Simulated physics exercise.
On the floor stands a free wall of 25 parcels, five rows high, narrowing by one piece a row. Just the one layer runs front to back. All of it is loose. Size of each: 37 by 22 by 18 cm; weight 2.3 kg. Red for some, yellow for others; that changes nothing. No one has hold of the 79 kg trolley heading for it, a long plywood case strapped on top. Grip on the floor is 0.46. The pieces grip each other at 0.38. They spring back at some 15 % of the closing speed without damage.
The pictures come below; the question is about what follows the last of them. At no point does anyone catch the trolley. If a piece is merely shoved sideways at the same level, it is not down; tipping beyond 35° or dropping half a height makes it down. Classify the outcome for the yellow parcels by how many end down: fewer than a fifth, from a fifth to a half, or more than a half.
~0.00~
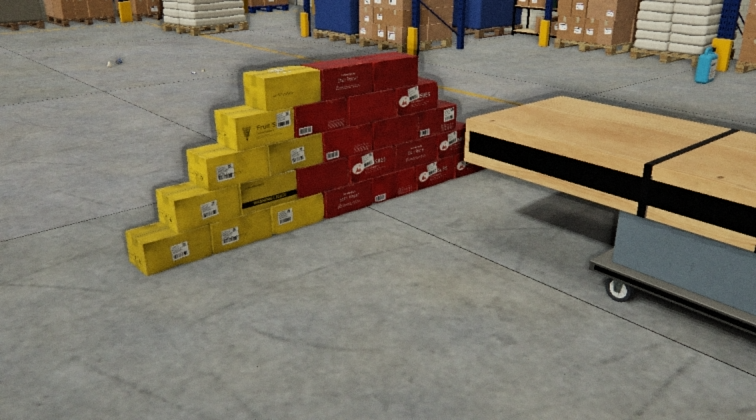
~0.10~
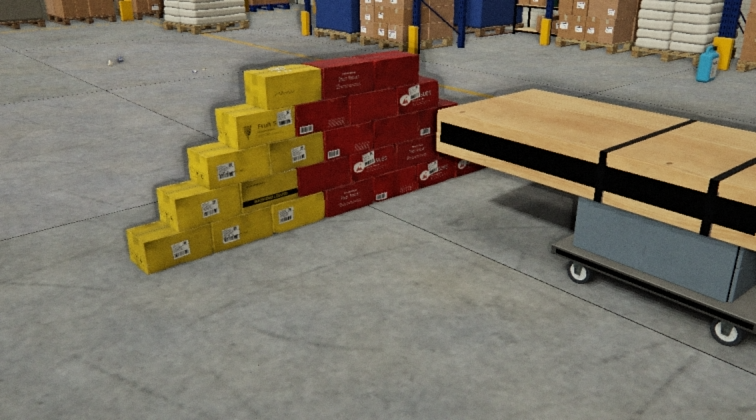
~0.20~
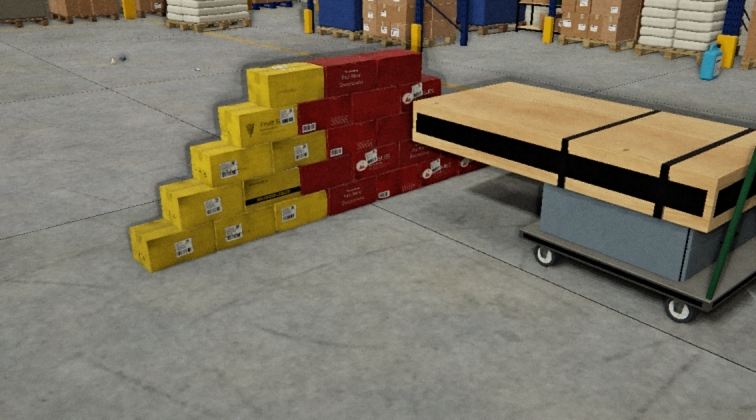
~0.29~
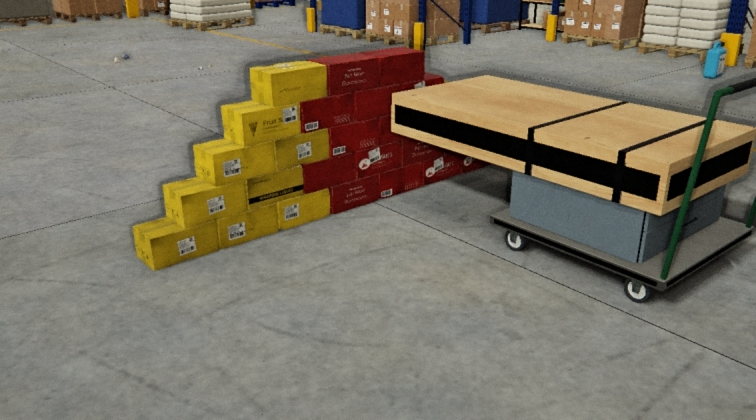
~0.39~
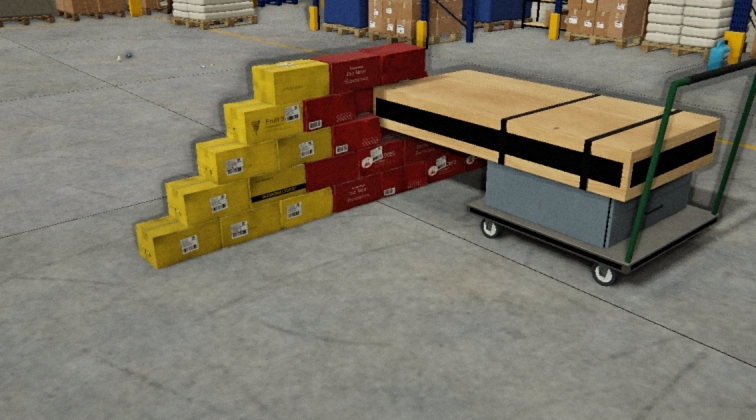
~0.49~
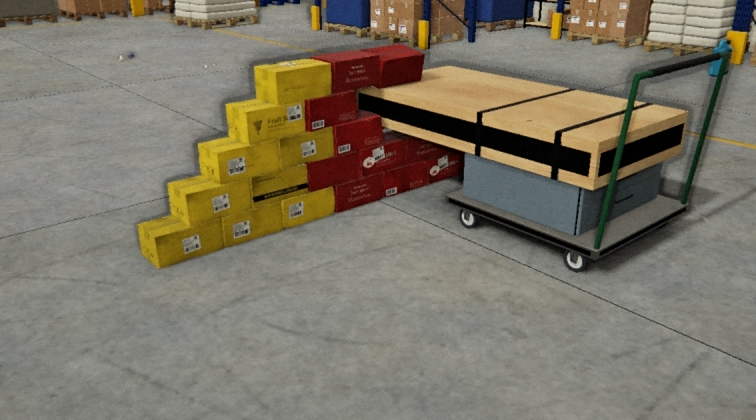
It is fewer than a fifth.
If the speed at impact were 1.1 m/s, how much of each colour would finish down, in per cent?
Result - red: 40%; yellow: 0%.
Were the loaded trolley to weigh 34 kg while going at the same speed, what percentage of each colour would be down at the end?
Result: Red 30, yellow 0 %.
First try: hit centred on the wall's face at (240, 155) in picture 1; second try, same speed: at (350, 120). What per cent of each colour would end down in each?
Down by colour - red: 20%, then 30%; yellow: 30%, then 40%.
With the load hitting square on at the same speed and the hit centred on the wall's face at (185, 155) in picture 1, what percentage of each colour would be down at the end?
Then red ends 0 per cent down and yellow 40 per cent.
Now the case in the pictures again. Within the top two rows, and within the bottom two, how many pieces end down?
3 and 1.
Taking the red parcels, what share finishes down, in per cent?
Colour red - 40 percent down at the end.
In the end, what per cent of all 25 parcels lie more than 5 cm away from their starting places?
Result: 50 per cent.
After 0.78 s, load 86 cm past the wall's line, still rolling; none of the 9 yellow parcels down (4 of 25 in all colours); top yellow parcel unmoved; top red parcel leaning 20°.
After 1.12 s, load 1.32 m past the wall's line, still rolling; none of the 9 yellow parcels down (5 of 25 in all colours); top yellow parcel unmoved; top red parcel leaning 51°.
After 1.70 s, load 1.83 m past the wall's line, still rolling; none of the 9 yellow parcels down (5 of 25 in all colours); top yellow parcel unmoved; top red parcel leaning 43°, 61 cm lower.
At rest (2.9 s), load 1.98 m past the wall's line, stopped; none of the 9 yellow parcels down (6 of 25 in all colours); top yellow parcel unmoved; top red parcel 73 cm lower. That is 0 per cent. As the last picture would show them, middles, top yellow parcel near (293, 81), top red parcel near (326, 173).
